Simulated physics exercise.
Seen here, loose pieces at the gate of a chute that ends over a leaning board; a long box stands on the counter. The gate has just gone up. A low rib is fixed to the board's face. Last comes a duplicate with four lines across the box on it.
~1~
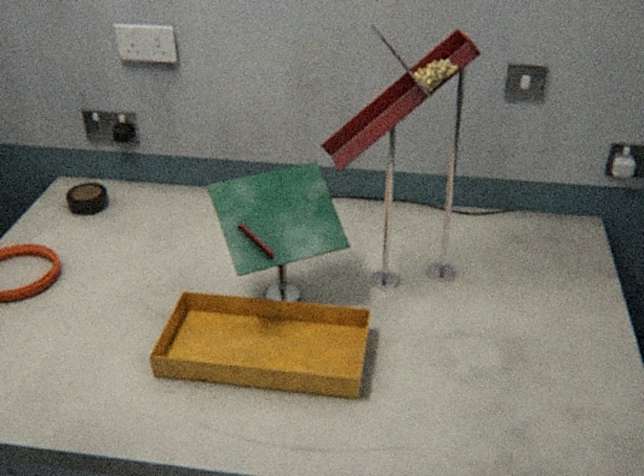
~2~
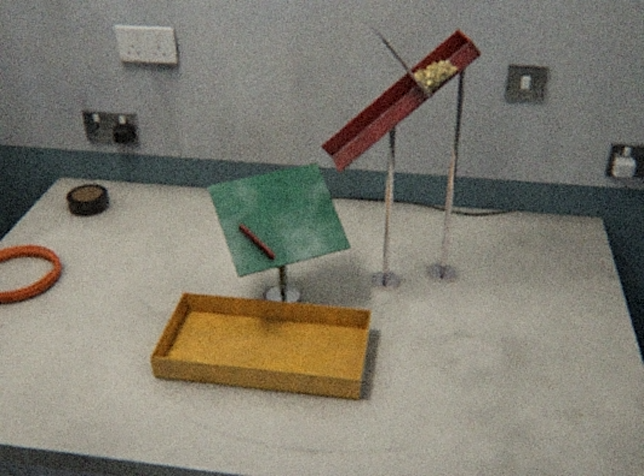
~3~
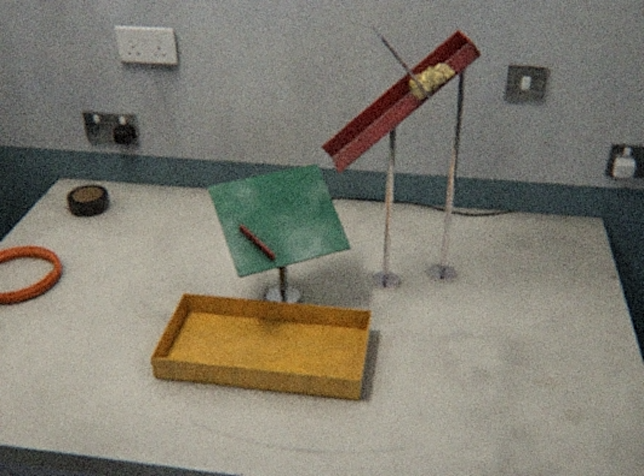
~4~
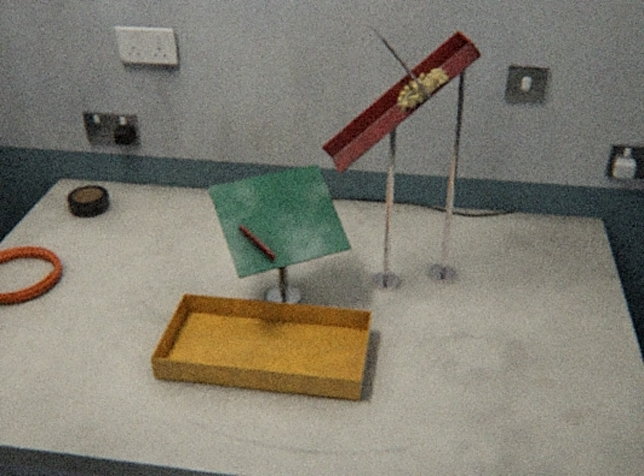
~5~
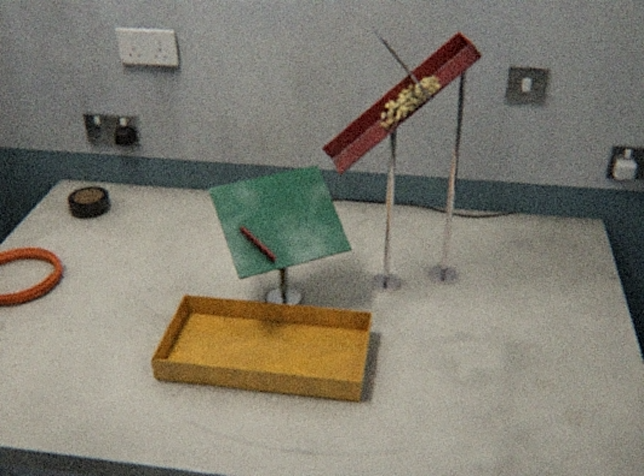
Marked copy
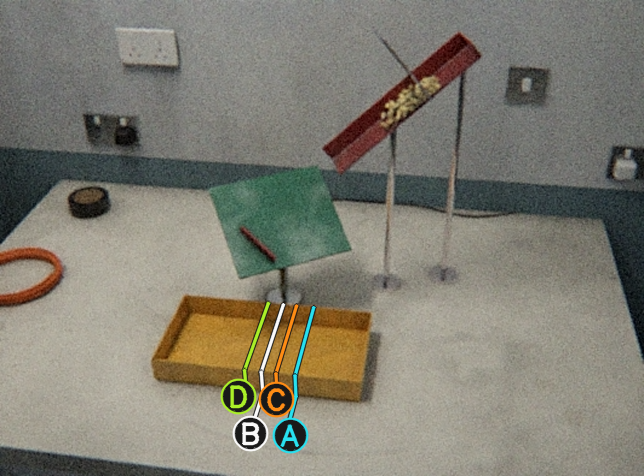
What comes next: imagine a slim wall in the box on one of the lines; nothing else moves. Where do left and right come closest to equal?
Line A.
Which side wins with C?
More lands on the right.
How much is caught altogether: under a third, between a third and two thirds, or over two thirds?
Over two thirds.
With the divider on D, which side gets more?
Right.
On the marked copy, line A crosses the front rim at (295, 374); line B crosses the front rim at (261, 371); line C crosses the front rim at (276, 372); line D crosses the front rim at (244, 369).
With A, of what is caught, about two thirds on the left of the divider, about a third on the right.
With B, of what is caught, a small part on the left of the divider, nearly all on the right.
With C, of what is caught, a small part on the left of the divider, most on the right.
With D, of what is caught, a stray few on the left of the divider, nearly all on the right.
